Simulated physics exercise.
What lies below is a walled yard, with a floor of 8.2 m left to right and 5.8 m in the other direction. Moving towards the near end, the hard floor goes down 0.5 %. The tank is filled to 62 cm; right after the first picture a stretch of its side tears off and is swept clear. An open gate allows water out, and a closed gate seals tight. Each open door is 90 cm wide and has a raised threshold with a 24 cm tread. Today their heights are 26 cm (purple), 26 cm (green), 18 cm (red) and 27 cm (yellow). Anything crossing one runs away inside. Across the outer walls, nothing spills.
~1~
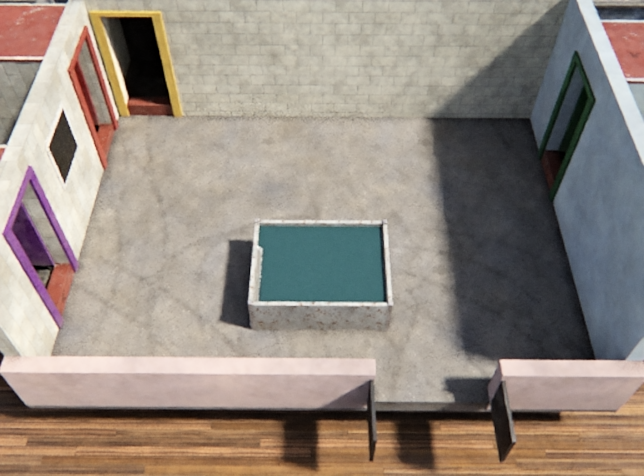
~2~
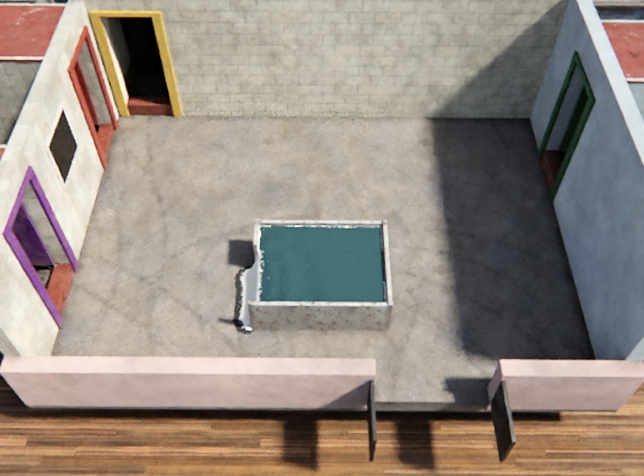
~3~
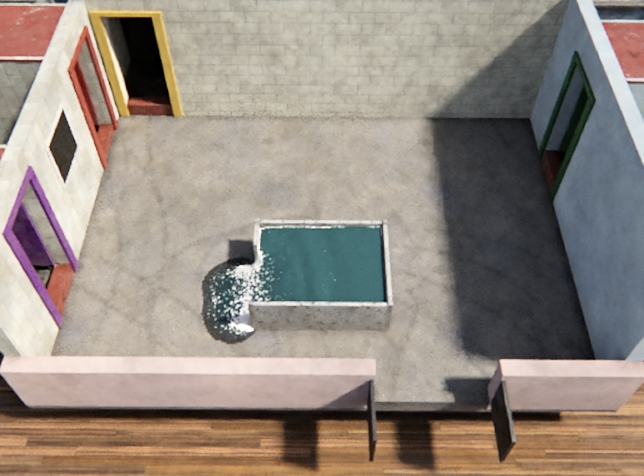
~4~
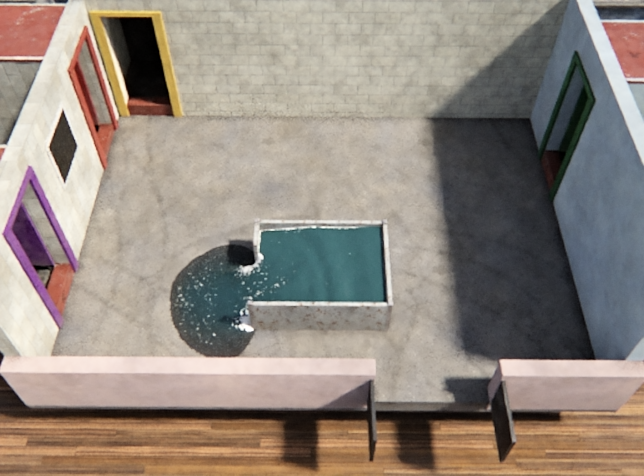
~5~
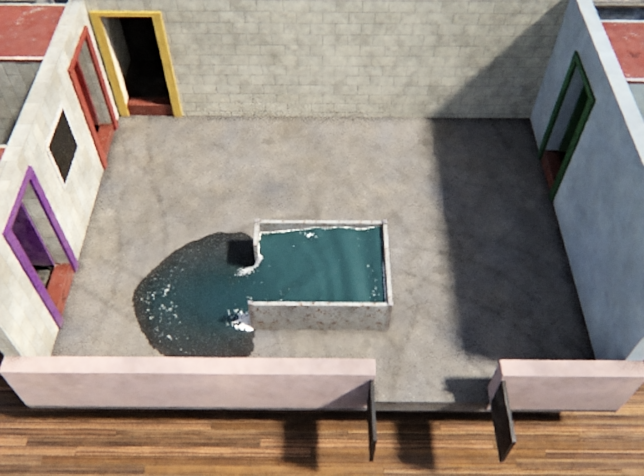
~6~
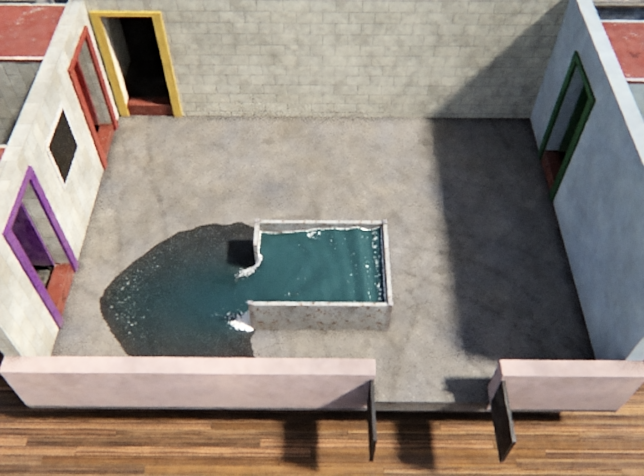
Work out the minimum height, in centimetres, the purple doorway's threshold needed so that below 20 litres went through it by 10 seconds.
The minimum is roughly 21 cm.
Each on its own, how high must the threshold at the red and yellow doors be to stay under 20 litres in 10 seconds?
About 7.5 cm at red and 11.5 cm at yellow.
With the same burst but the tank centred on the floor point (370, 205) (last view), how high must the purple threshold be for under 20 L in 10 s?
At least some 12.0 centimetres tall.
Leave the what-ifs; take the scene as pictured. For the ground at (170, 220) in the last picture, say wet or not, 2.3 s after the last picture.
At that moment it's submerged.
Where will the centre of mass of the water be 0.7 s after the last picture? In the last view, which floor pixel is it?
I'd put it close to (254, 296).
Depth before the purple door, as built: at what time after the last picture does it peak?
The depth peaks at about 1.8 seconds.
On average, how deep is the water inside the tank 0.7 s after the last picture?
39 cm, roughly.
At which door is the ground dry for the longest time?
Coming last is the green one.
Then, 0.7 s after the last picture water covers 20 % of the floor, deepest (34 cm) near (44, 383); 24 cm at the purple door, 0 litres in over its 26 cm threshold.
Then, 2.3 s after the last picture water covers 25 % of the floor, deepest (25 cm) near (53, 350); 23 cm at the purple door, 1 litre in over its 26 cm threshold.
Then, 9.3 s after the last picture water covers 85 % of the floor, deepest (8 cm) near (96, 198); 6 cm at the purple door, 2 litres in over its 26 cm threshold.
At the purple door as built, the water peaked near 28 cm, 1.9 s after the last picture.
With a threshold of 19.5 cm, 34 litres would have come in within the 10 s; with 26 cm, 2 litres. So under 20 litres takes about 21 cm.
